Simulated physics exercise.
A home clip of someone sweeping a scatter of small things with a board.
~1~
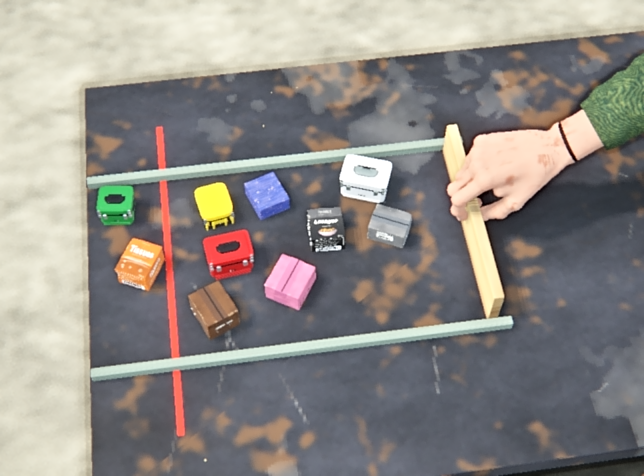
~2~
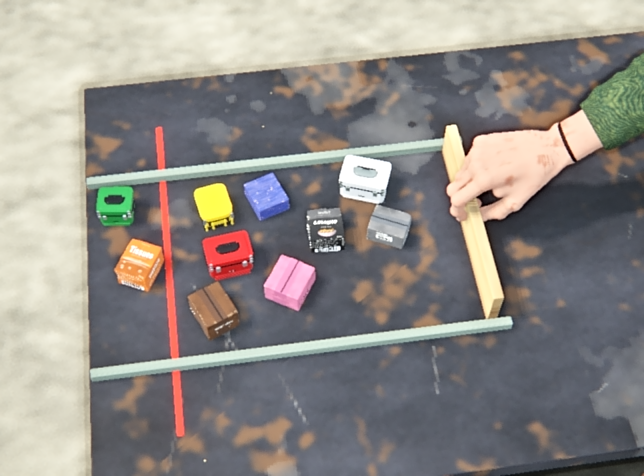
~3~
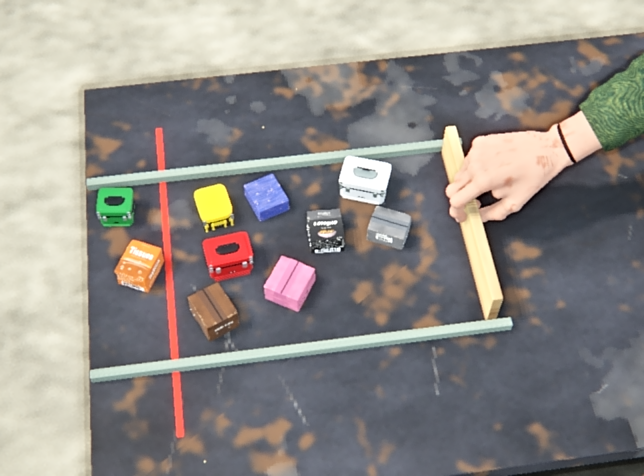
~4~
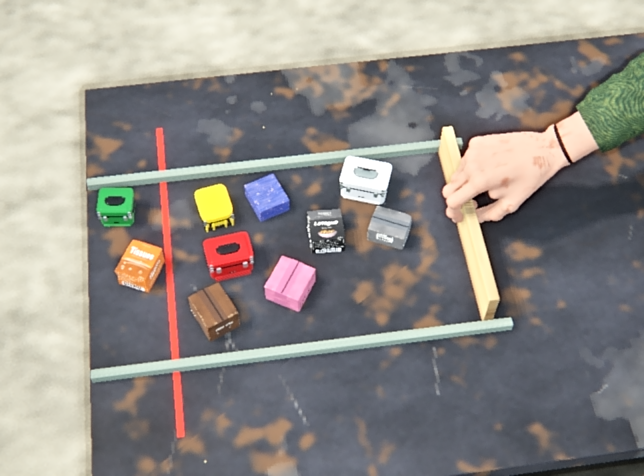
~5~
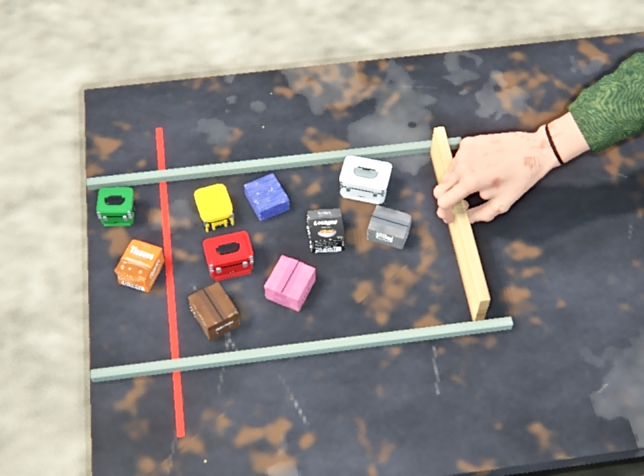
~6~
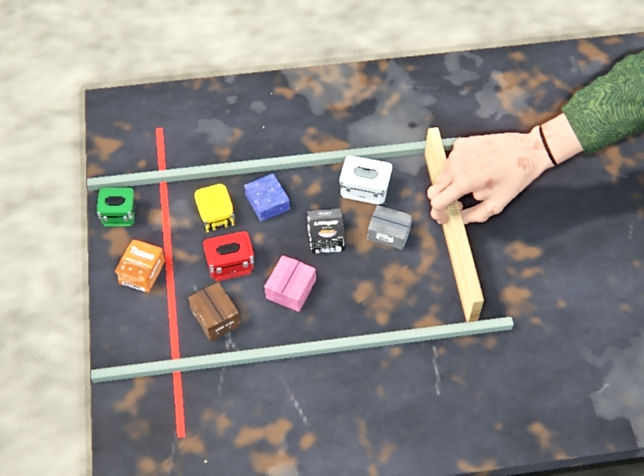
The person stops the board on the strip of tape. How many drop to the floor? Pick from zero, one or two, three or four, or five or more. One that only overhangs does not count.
As it turns out, the number that fall off is three or four.
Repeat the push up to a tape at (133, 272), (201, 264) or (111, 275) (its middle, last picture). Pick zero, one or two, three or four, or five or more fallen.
The falls would be five or more; one or two; five or more.
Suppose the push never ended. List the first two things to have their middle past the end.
In order: The orange box, the green case.
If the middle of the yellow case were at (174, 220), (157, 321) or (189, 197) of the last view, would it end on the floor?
In that order, it goes over; falls; falls.
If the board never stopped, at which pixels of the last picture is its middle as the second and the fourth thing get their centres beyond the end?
First at (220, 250), next at (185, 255).
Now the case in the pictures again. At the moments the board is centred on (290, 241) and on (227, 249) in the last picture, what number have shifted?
7 and 10.
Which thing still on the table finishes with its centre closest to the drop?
Foremost is the blue block.
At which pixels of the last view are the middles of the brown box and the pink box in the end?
The brown box at (116, 326), the pink box at (153, 307).
Soon after, none off yet; green case at rest near (117, 208); orange box at rest near (141, 266); brown box at rest near (214, 312).
After that, none off yet; green case displaced about its own width near (86, 211); orange box displaced about its own width near (84, 274); brown box displaced about its own width near (169, 319).
In the end, the number that fall off is three or four; gone, red case, yellow case, orange box and green case.
